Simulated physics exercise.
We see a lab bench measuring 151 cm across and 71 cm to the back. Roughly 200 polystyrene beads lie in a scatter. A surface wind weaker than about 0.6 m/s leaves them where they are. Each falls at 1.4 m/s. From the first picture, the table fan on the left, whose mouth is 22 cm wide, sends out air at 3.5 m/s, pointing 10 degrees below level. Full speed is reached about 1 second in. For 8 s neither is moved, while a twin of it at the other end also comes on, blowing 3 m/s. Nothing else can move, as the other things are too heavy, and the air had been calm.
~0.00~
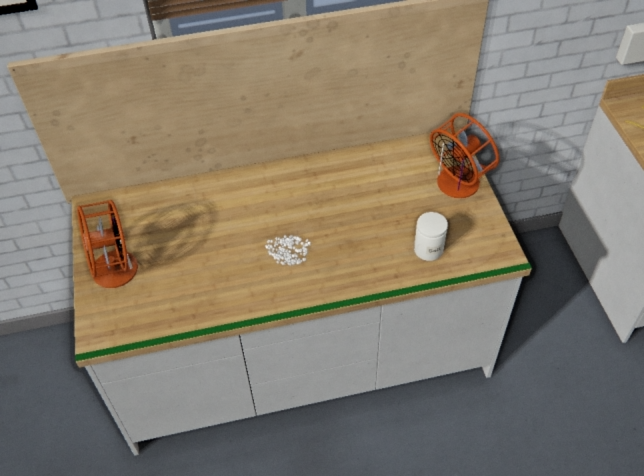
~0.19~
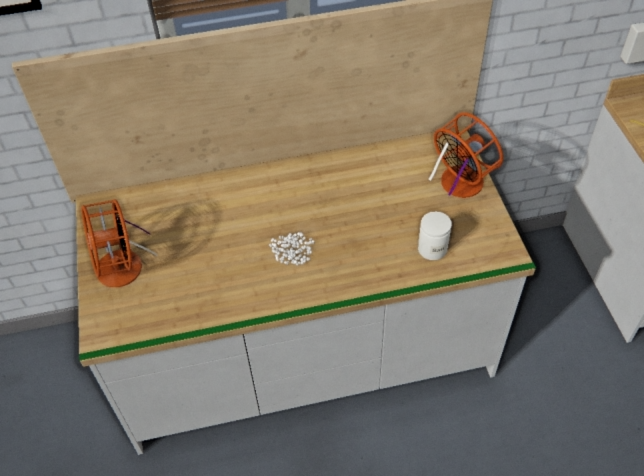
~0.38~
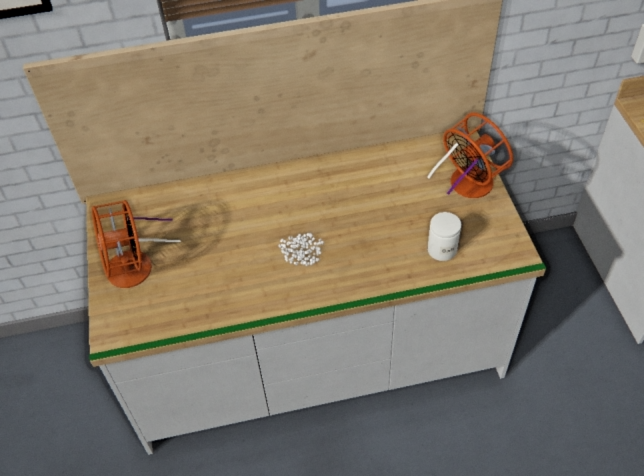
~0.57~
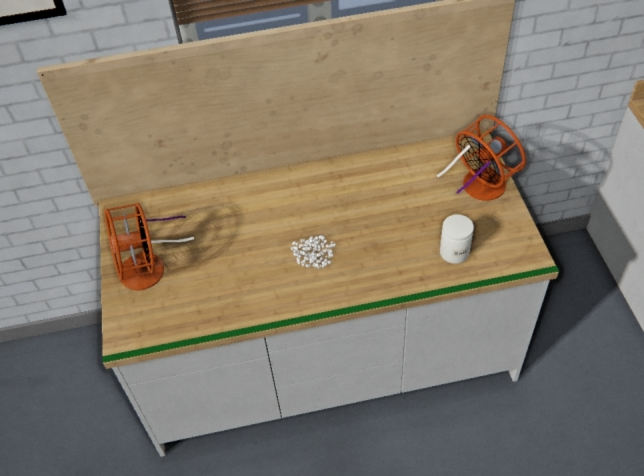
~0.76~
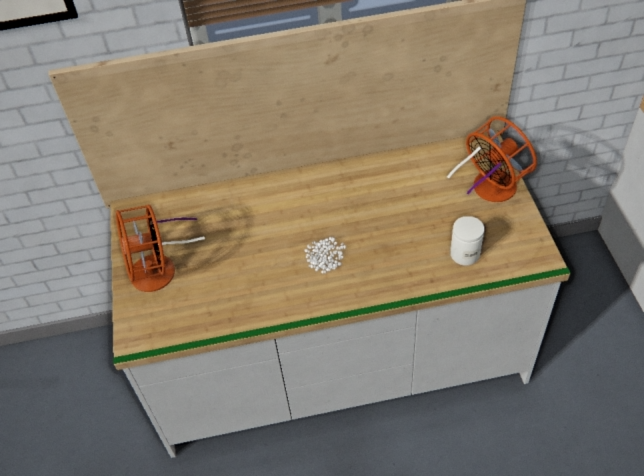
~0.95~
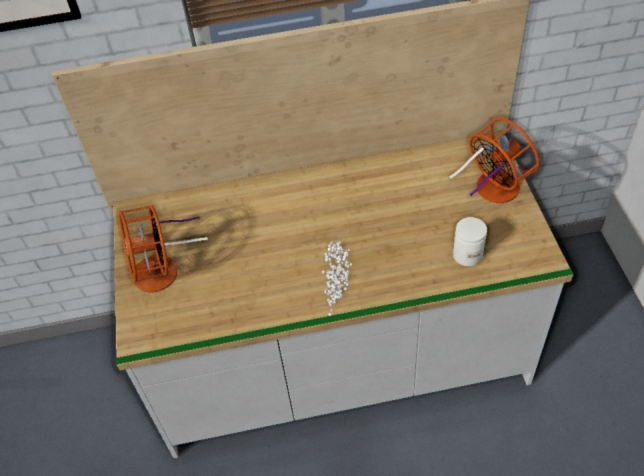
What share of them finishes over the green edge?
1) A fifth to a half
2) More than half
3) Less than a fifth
Option 2: More than half.
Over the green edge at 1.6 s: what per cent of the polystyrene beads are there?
Near 100 %.
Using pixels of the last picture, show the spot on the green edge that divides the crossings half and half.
At roughly pixel (341, 321).
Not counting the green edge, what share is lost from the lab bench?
0 %.
After 1.6 s the count stands so, 100 % are over the green edge.
After 2.6 s the count stands so, 100 % are over the green edge.
After 4.4 s the count stands so, 100 % are over the green edge.
After 8.0 s, at the end, 100 % are over the green edge.
